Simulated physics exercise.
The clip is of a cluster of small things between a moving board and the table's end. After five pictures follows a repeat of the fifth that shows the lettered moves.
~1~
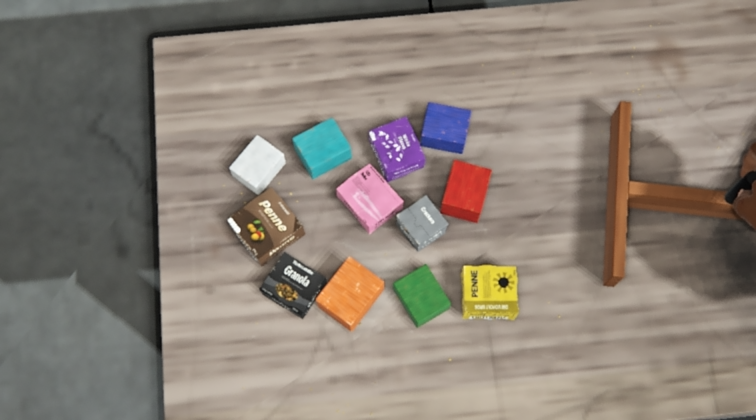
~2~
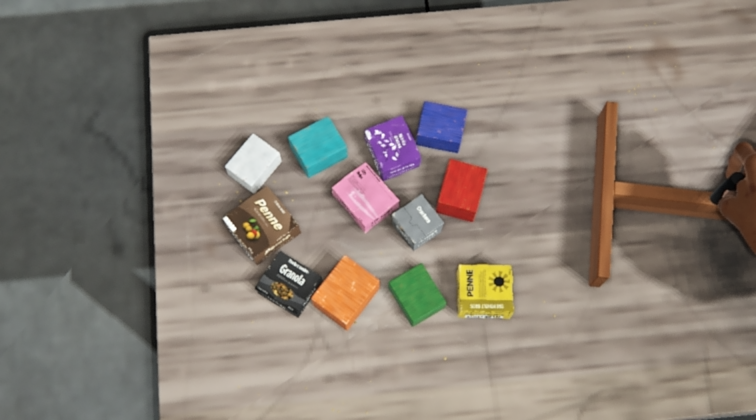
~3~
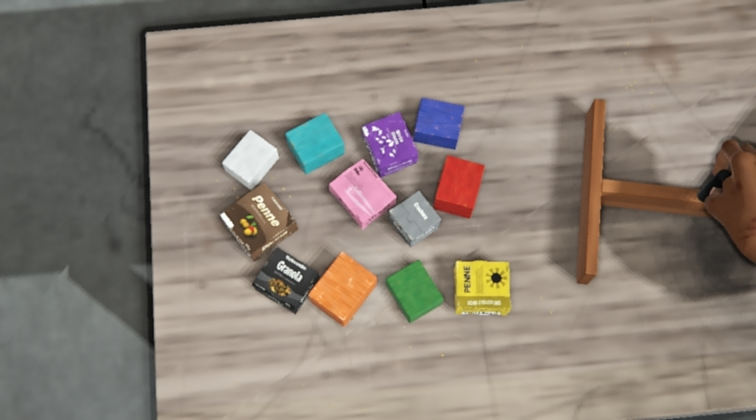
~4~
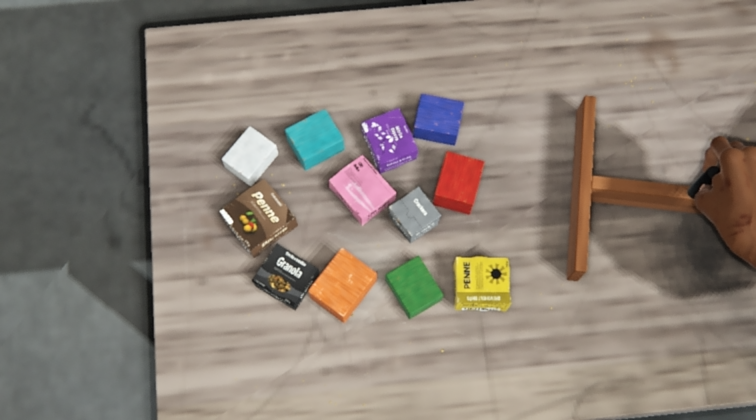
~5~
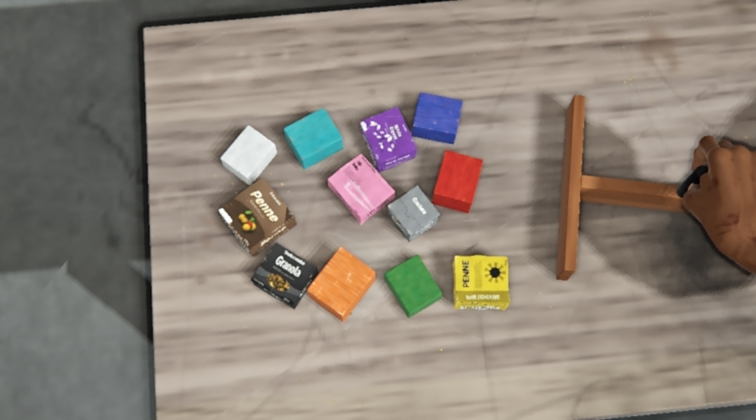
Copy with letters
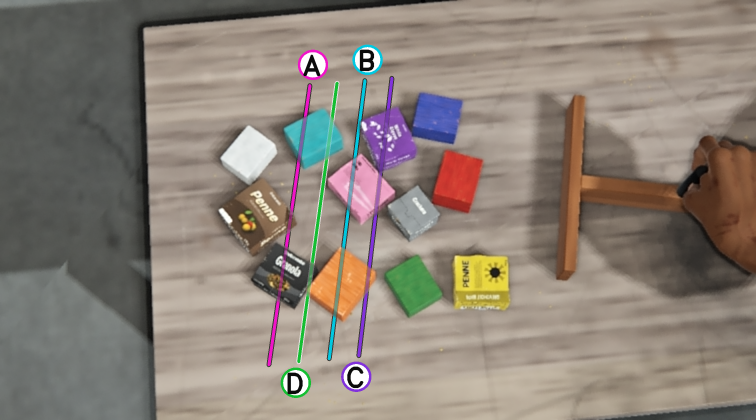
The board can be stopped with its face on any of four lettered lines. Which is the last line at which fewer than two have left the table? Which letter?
As far as mark A.
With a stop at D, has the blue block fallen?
No.
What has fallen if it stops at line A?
It is the black packet.
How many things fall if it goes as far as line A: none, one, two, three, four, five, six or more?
In all, one.
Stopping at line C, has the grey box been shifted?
Yes.
On the marked copy, A at (290, 219); B at (348, 214); C at (376, 211); D at (319, 217).
Taking A. A third of the way, board (474, 190); yellow packet (430, 288); green block (384, 280).
Two thirds of the way, board (373, 199); black packet (194, 282); orange block (240, 285).
When it is over, board (293, 207); black packet over the edge; orange block (161, 290); one fallen.
As for the rest, B is within the limit but short; C is within the limit but short; D is within the limit but short.
